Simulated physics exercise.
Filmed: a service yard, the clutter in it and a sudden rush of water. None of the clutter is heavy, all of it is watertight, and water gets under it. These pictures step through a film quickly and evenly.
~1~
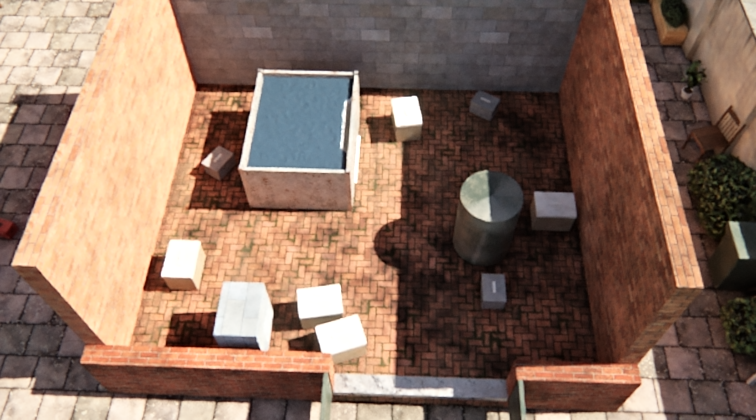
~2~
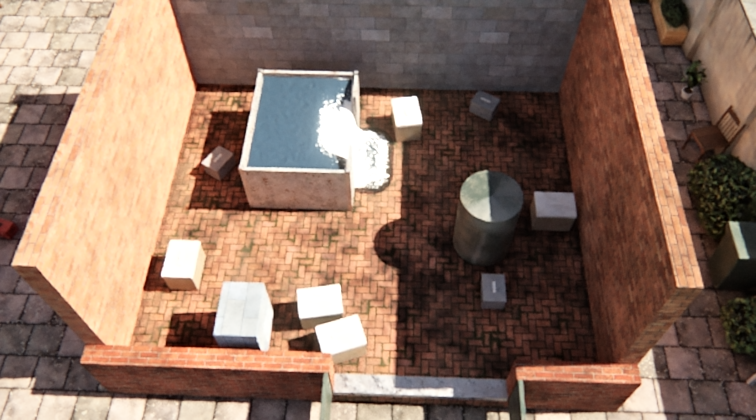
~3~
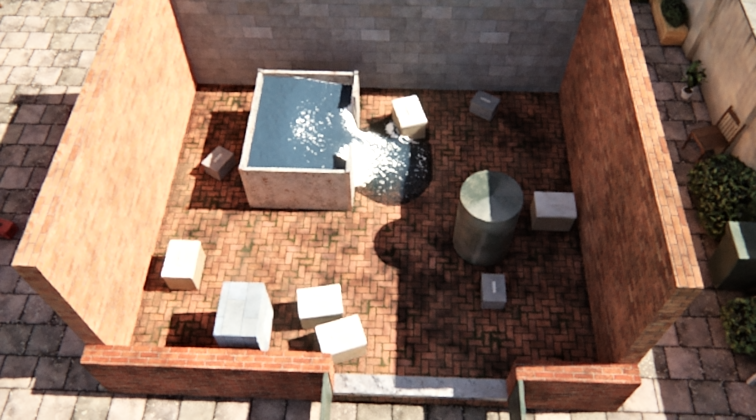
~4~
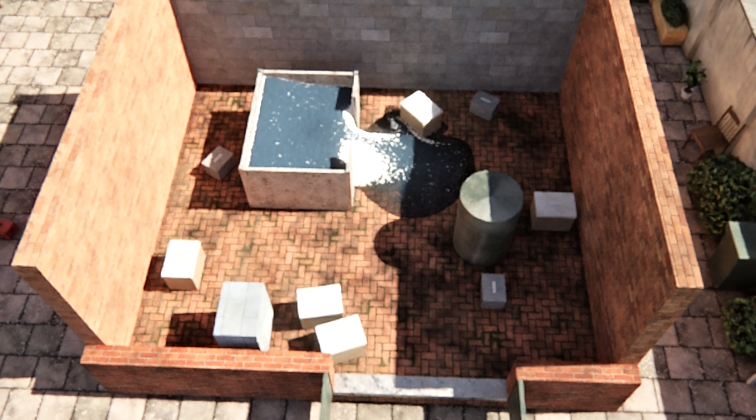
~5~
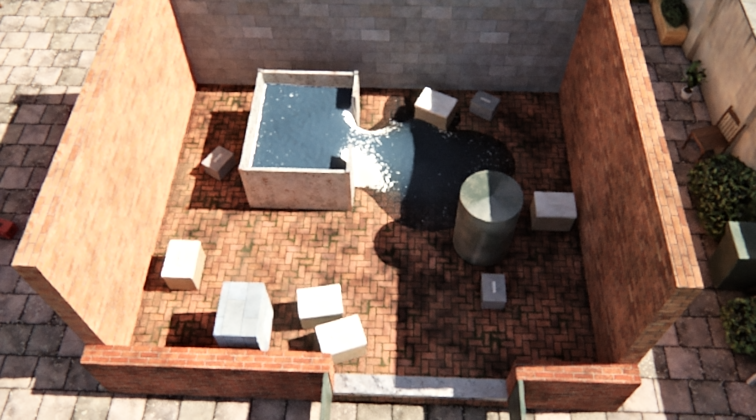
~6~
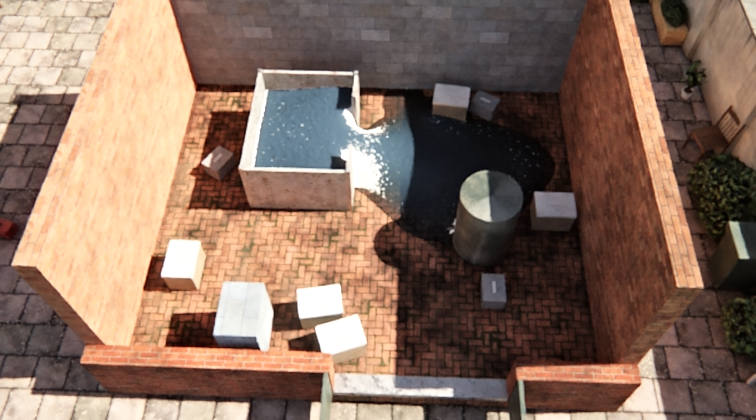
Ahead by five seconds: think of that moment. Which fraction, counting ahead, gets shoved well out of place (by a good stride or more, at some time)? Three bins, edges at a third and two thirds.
Band-wise it's the middle band, a third to two thirds.
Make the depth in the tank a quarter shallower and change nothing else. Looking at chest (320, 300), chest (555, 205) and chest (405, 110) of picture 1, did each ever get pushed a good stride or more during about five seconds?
As listed: Not that far, shifted that much, moved that far.
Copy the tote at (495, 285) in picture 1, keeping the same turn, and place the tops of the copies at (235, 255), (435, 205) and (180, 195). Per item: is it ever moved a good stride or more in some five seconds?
So, in order, the copies go nowhere much, a long way, nowhere much.
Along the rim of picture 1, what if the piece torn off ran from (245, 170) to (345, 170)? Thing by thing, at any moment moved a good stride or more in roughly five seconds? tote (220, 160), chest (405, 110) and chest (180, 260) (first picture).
Results in order: Moved that far / stayed within it / moved that far.
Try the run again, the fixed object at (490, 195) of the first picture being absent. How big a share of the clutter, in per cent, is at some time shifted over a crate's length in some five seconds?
It works out to 60 %.
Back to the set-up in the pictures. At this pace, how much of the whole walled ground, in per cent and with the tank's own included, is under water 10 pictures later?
Wet share: Around 55 %.
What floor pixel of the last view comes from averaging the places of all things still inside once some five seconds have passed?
Close to (358, 230).
A moment on, 1 of 8 are well off their spots; 1 afloat.
Next, 3 of 8 are well off their spots; 2 afloat.
Later, 3 of 8 are well off their spots; 4 afloat.
In the end, 4 of 8 are well off their spots, and 4 have been at some point; 3 afloat.
